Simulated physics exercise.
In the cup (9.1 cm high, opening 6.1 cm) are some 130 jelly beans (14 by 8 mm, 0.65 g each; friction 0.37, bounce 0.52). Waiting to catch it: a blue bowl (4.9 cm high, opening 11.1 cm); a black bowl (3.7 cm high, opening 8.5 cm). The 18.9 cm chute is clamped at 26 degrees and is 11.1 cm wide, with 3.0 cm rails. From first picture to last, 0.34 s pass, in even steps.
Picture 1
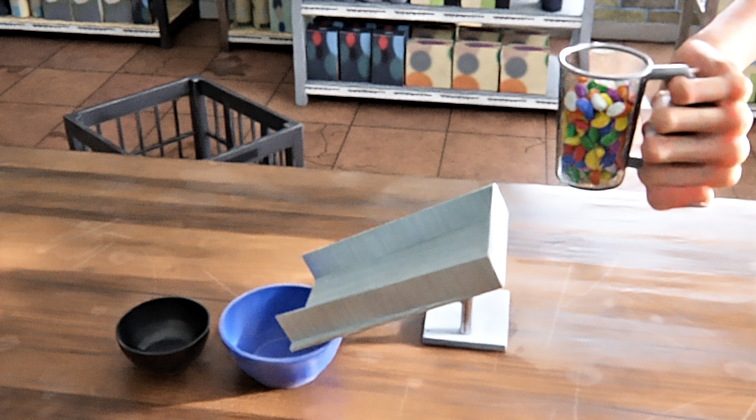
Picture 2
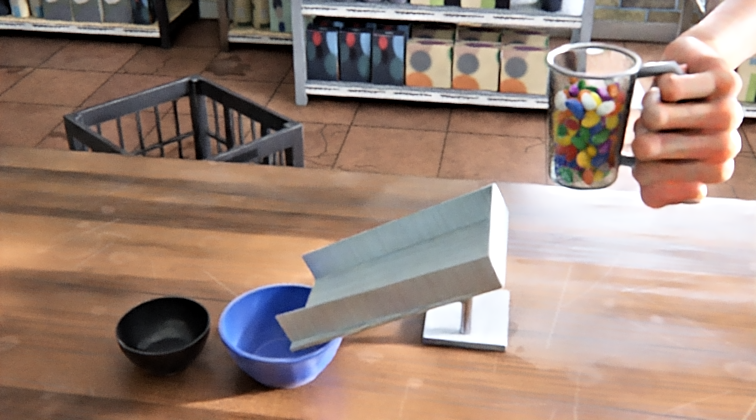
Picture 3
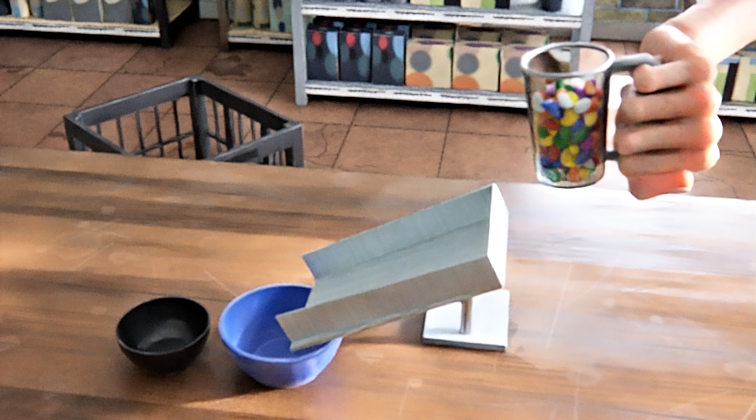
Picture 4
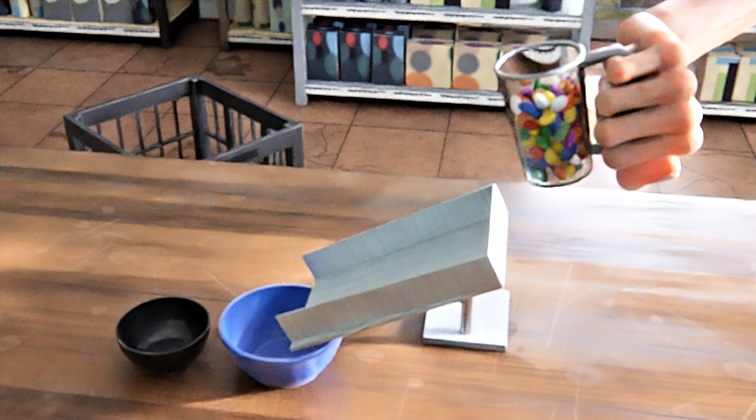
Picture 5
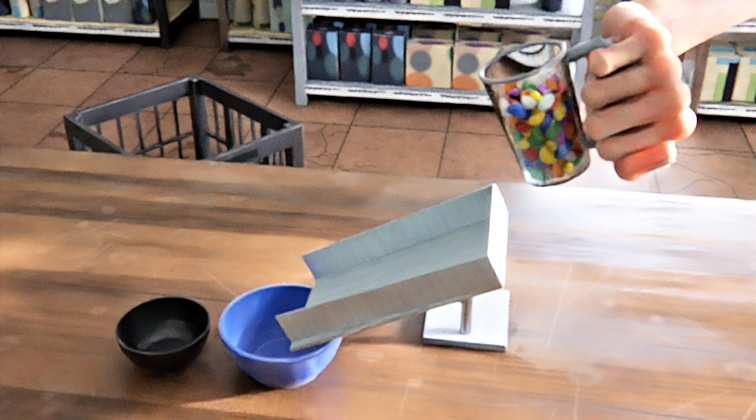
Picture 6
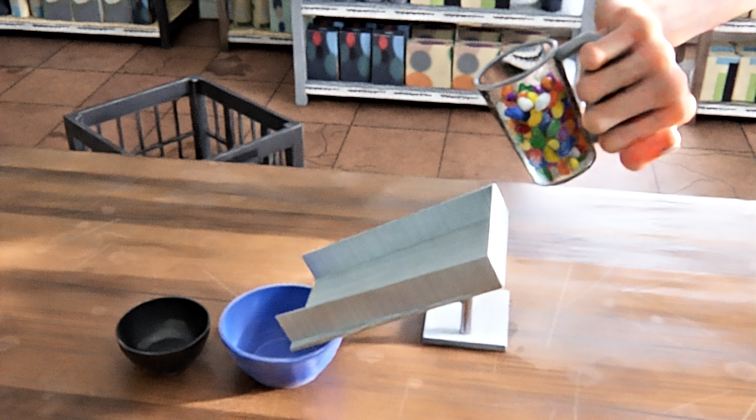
A hand at the upper right holds a clear cup of multicoloured jelly beans above a wooden table in a shop, seen from slightly above. A pale grey chute on a stand slopes down leftward to a blue bowl, with a black bowl at left and a dark basket and shelves behind. The hand shifts the cup a little left, tilting it gradually leftward, while the camera stays still.
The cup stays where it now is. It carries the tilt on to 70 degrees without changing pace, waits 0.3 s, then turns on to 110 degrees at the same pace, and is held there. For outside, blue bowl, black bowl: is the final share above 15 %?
Outside no, blue bowl yes, black bowl no.
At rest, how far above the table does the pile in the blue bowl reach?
Roughly 4.0 cm.
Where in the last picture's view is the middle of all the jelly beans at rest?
At about (269, 349).
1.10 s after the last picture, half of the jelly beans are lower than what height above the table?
Roughly 26 cm.
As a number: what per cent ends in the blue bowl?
Some 90 per cent.
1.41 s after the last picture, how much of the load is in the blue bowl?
Some 5 per cent.
Then, 0.42 s after the last picture, tilt 70 degrees; cup 100 %; middle of all pieces near (549, 122).
Then, 0.77 s after the last picture, tilt 70 degrees; cup 100 %; middle of all pieces near (547, 124).
Then, 1.10 s after the last picture, tilt 100 degrees; cup 100 %; middle of all pieces near (546, 122).
Then, 1.41 s after the last picture, tilt 110 degrees; slope 40 %, cup 55 %, blue bowl 5 %; middle of all pieces near (471, 188).
In the end, slope 0 %, black bowl 0 %, cup 0 %, blue bowl 90 %, outside 5 %.
